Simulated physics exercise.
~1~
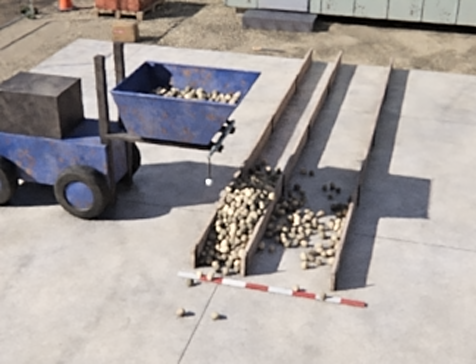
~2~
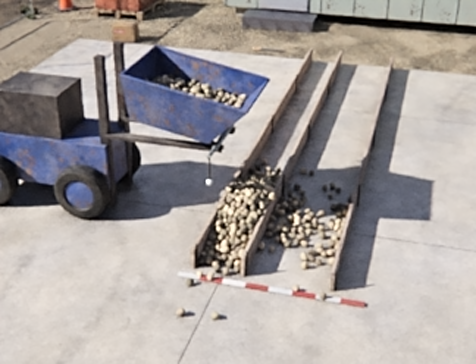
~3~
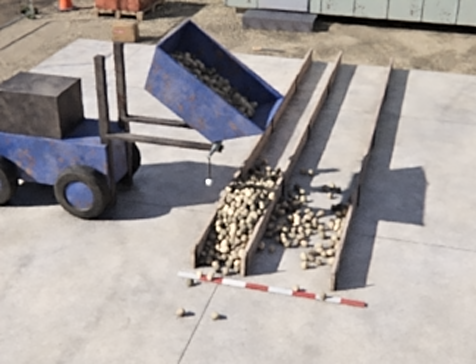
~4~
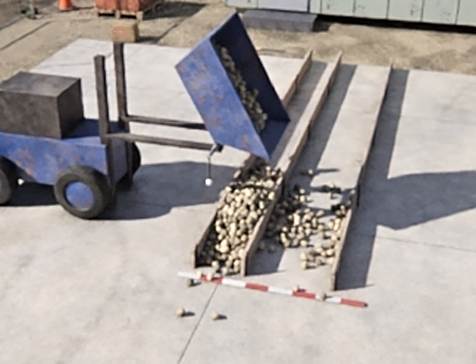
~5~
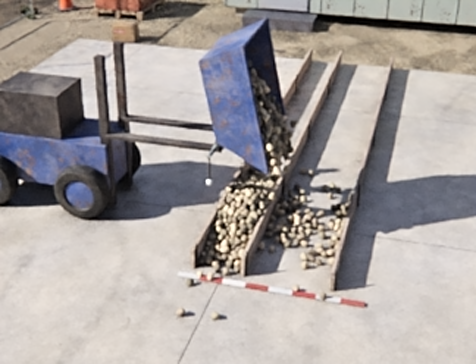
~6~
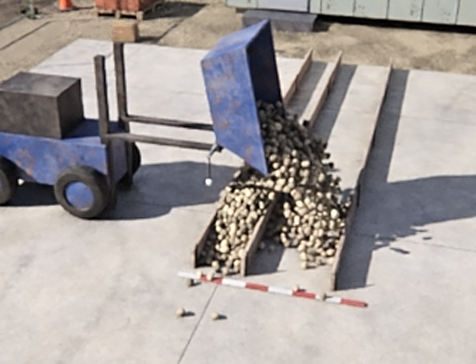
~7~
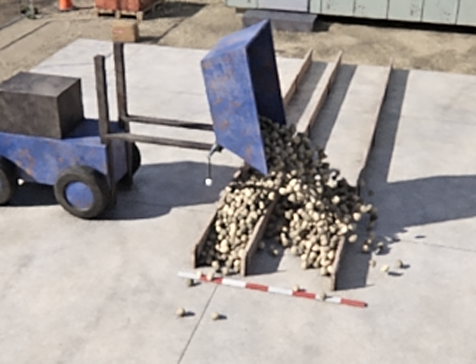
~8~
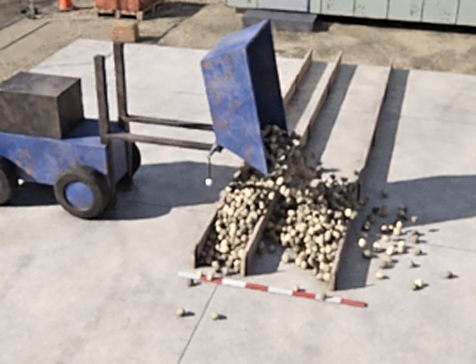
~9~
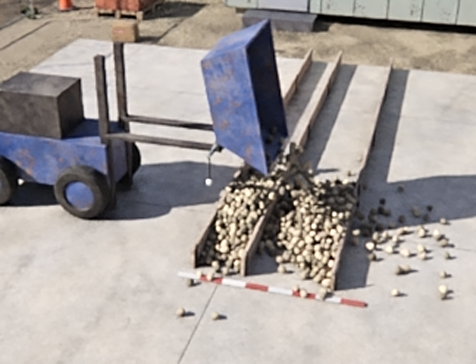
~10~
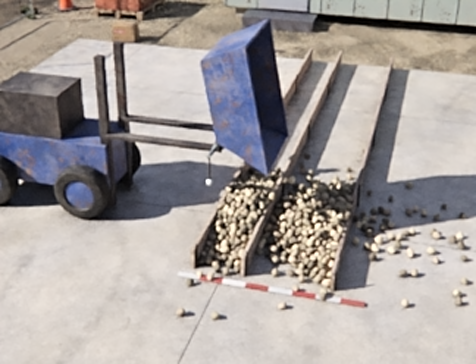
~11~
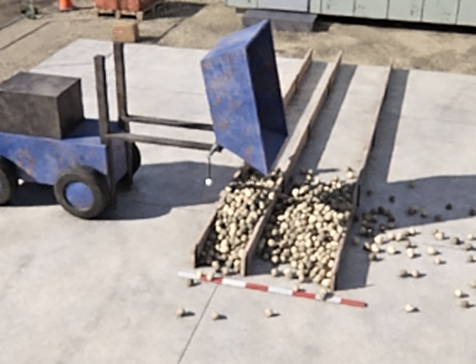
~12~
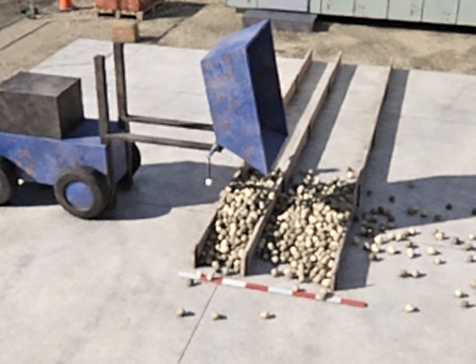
A blue fork truck stands at the left of a sunlit concrete yard, seen from above, holding a blue skip of pale rounded stones beside long wooden planks on the ground. Stones already lie between the planks, heaped in the near bay and scattered in the far one, with a red and white staff in front. The skip tips steeply to the right, and its stones slide, then pour mostly into the far bay. Some spill past the last plank and roll across the concrete. The skip stays tilted and empties, leaving the far bay well filled and stray stones lying still at the right.
